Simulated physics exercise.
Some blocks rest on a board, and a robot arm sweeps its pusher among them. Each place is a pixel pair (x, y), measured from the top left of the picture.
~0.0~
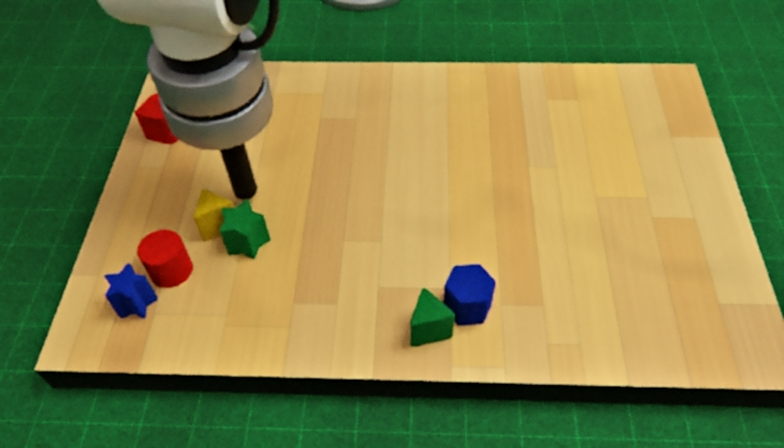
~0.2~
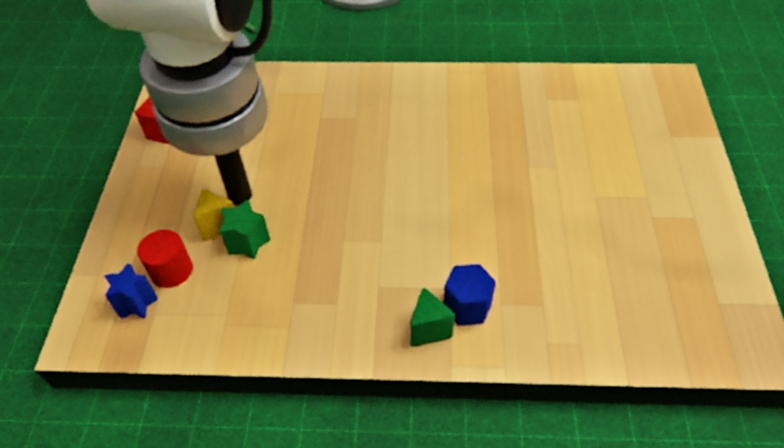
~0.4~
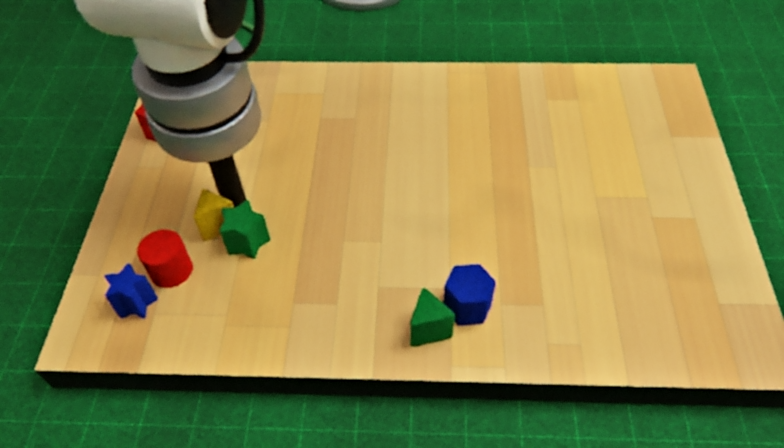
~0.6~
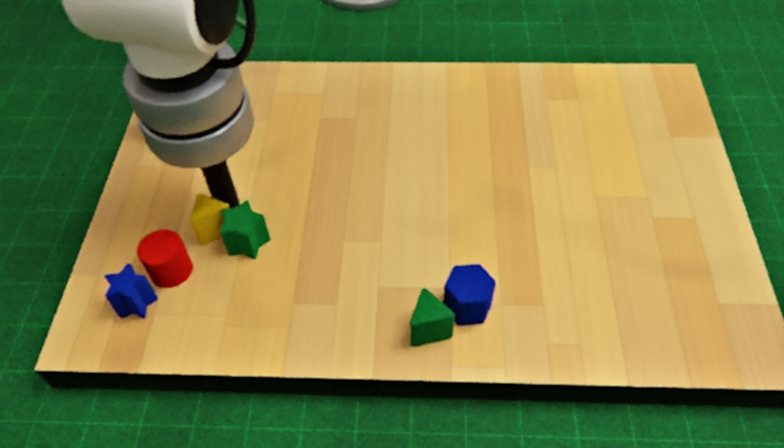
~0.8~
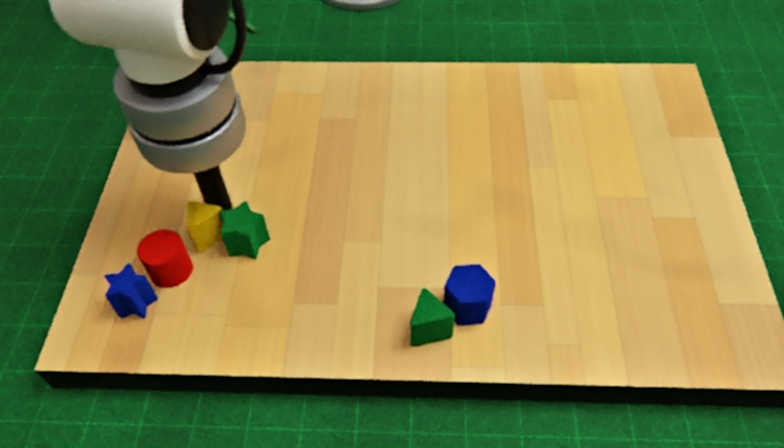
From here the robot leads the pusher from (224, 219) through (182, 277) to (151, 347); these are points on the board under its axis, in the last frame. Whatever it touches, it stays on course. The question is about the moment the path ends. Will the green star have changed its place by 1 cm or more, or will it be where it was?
Once the path is done, it remains where it sat before.
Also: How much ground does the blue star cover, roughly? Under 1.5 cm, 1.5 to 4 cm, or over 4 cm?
Travels over 4 cm.
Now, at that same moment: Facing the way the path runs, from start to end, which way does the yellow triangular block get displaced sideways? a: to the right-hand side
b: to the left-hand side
The answer is b.
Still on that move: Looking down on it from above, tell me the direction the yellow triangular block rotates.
I'd predict that, seen from above, the yellow triangular block rotates counter-clockwise.
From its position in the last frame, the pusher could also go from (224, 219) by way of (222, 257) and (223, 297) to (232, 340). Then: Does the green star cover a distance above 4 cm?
I'd say no.
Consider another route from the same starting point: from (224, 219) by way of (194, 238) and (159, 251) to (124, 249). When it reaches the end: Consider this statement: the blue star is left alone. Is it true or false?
True.
What follows on the original path. One third of the way, pusher (192, 249); blue star (114, 285); red circle (147, 262); yellow triangular block (184, 254), turned 20° anticlockwise.
Two thirds of the way, pusher (166, 293); blue star (82, 299), turned 45° clockwise; red circle (121, 294); yellow triangular block (181, 284), turned 80° anticlockwise.
At the end, pusher (147, 341); blue star (71, 301), turned 75° clockwise; red circle (101, 318); yellow triangular block (182, 286), turned 95° anticlockwise; green star not moved.
